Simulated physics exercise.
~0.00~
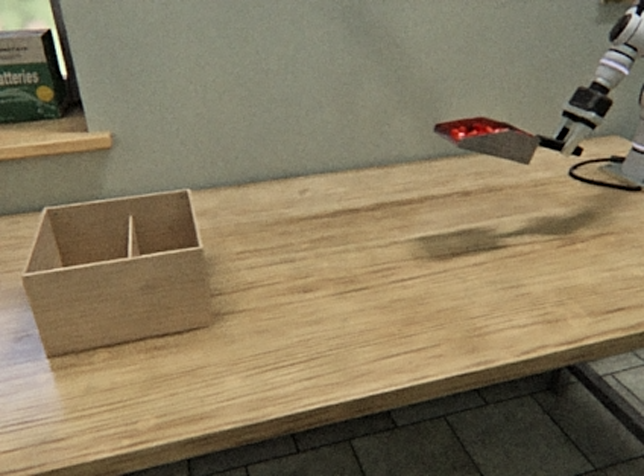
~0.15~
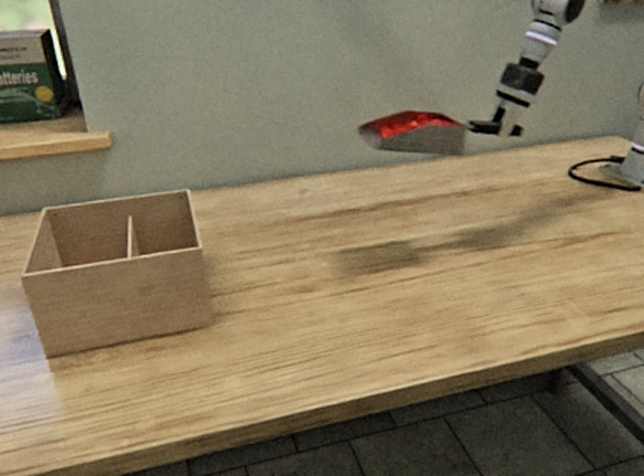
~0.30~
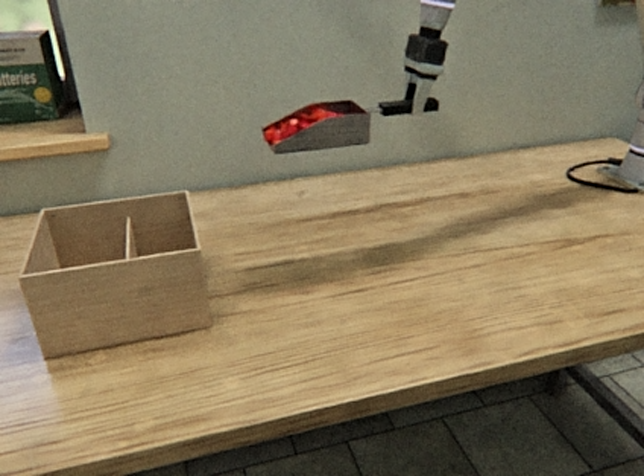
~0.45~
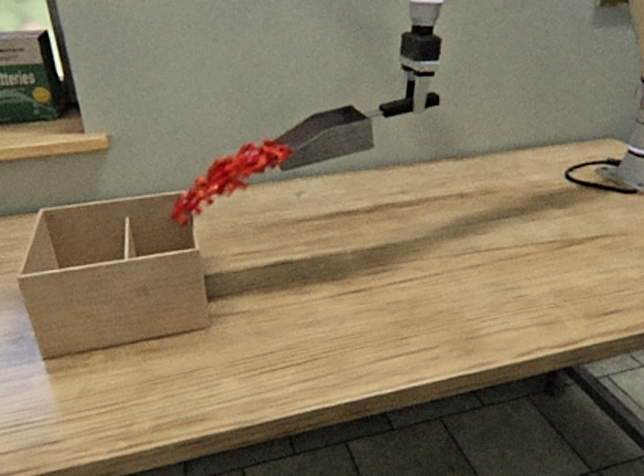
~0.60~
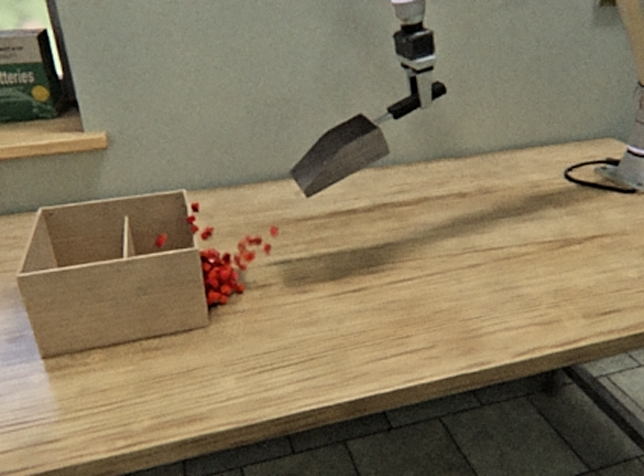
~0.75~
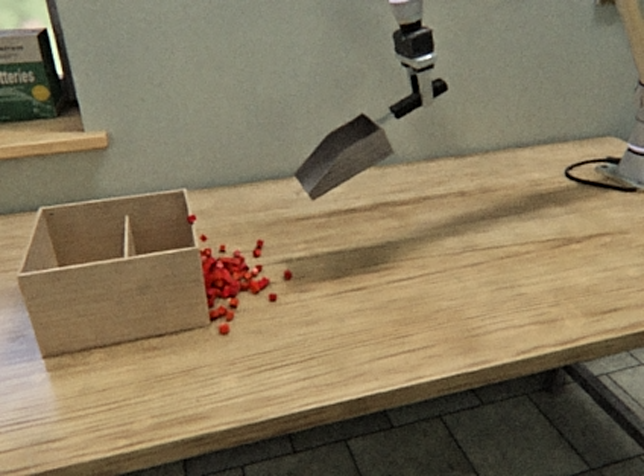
A robot arm swings a scoop left and tips red pieces, most landing beside the box.
